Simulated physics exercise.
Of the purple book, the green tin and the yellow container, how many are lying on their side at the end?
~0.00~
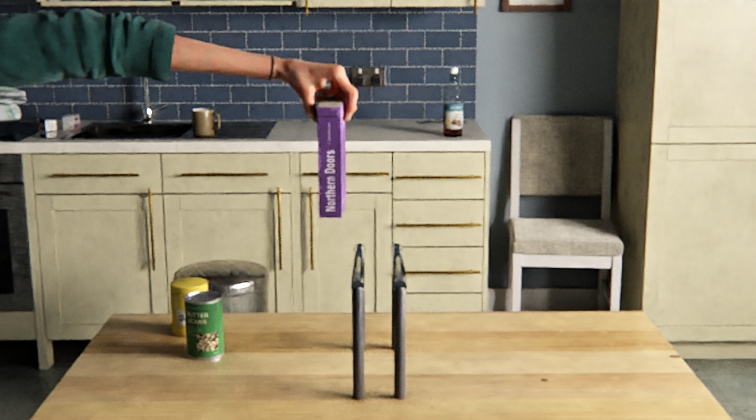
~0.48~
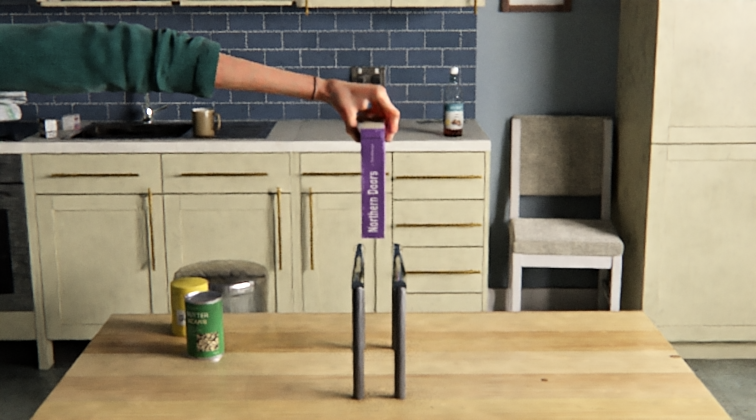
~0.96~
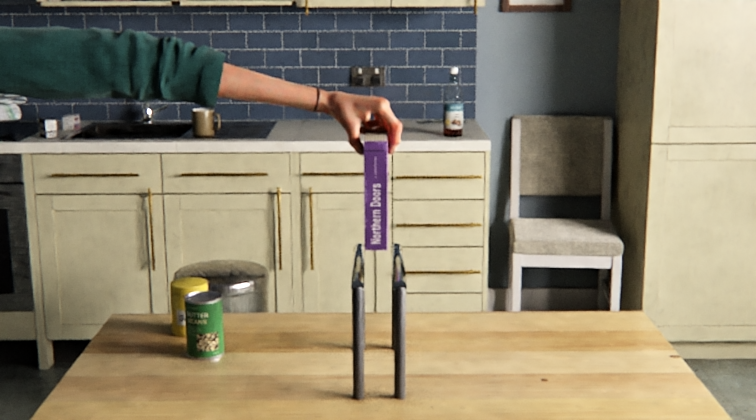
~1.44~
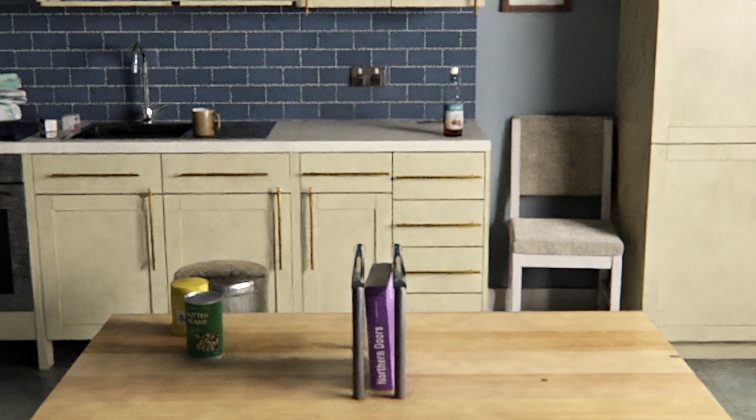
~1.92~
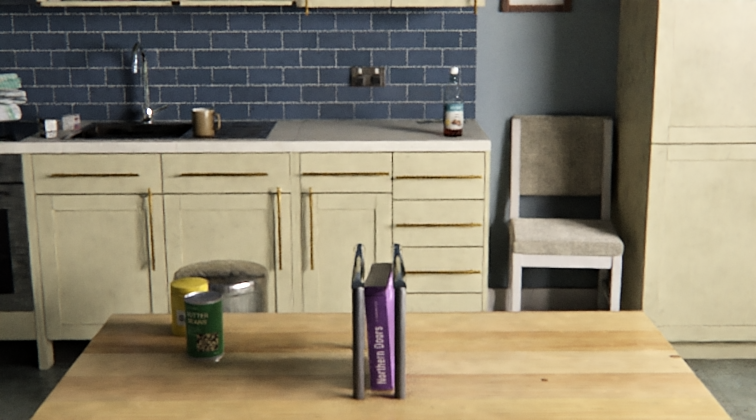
None of them are lying on their side. The purple book stands between the two dark uprights, and the green tin and yellow container are still upright on the table.
